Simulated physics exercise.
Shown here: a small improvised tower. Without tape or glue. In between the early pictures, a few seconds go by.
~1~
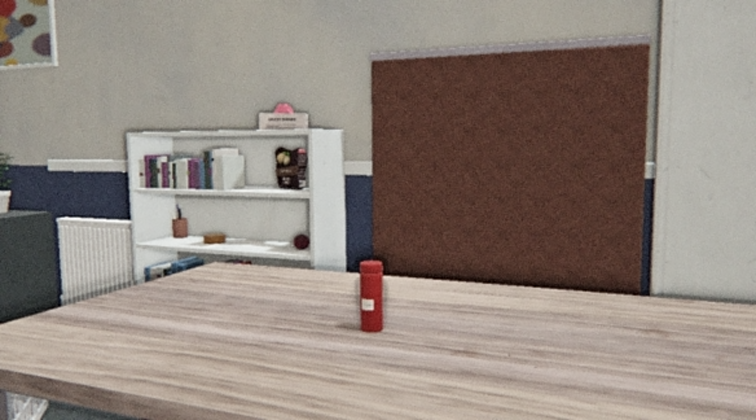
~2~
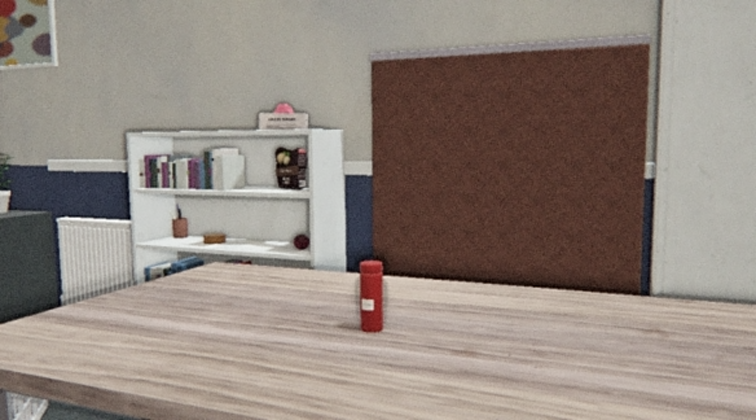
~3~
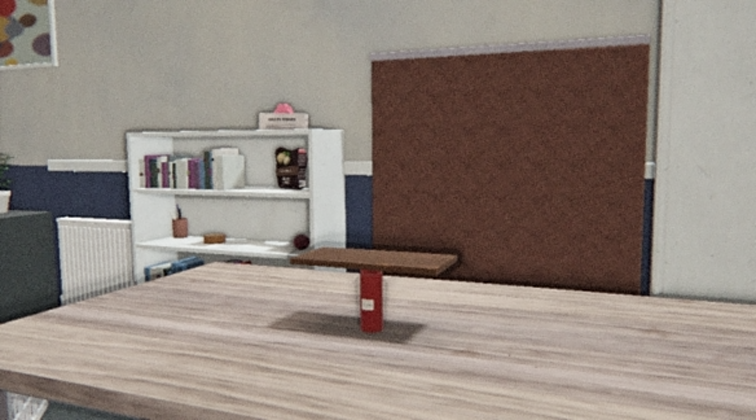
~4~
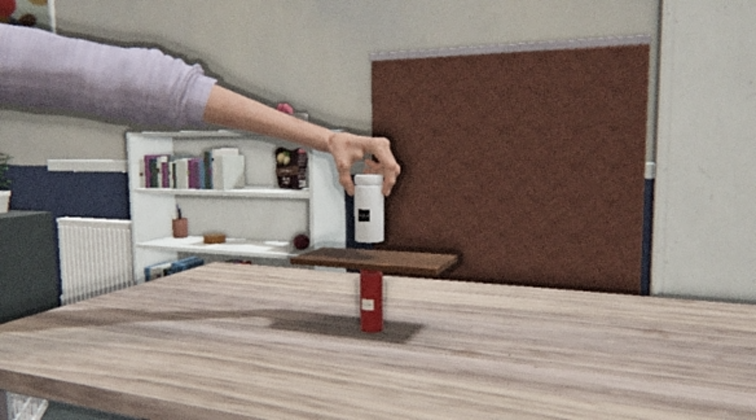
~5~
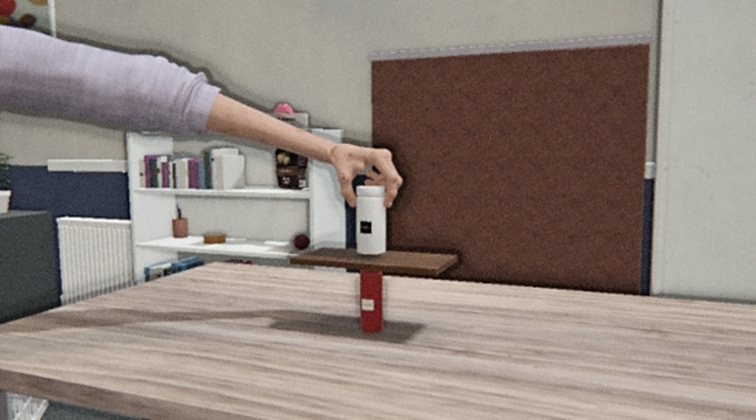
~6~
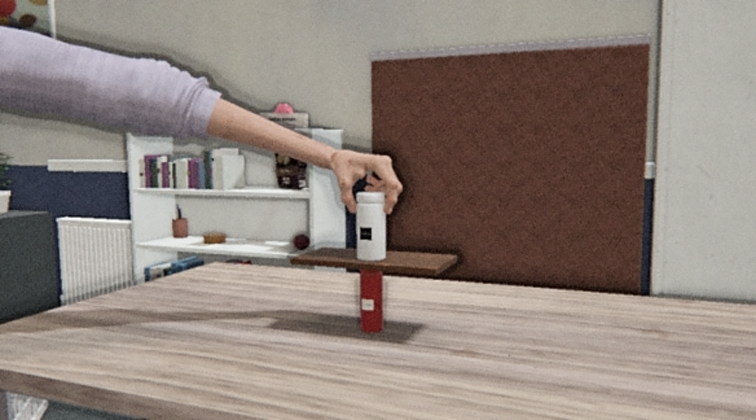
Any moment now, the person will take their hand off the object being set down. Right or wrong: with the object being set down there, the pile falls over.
Wrong, the pile stays up.
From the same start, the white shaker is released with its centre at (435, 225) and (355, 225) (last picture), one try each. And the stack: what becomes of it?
Result of try one: Collapse; result of try two: No collapse.
Then, 0.80 s later than the last frame, all is still.
Then, 1.70 s later than the last frame, white shaker resting near (371, 226).
When it is over, all 3 as before. End places, in pixels of the last picture, white shaker near (371, 226). The stack holds.
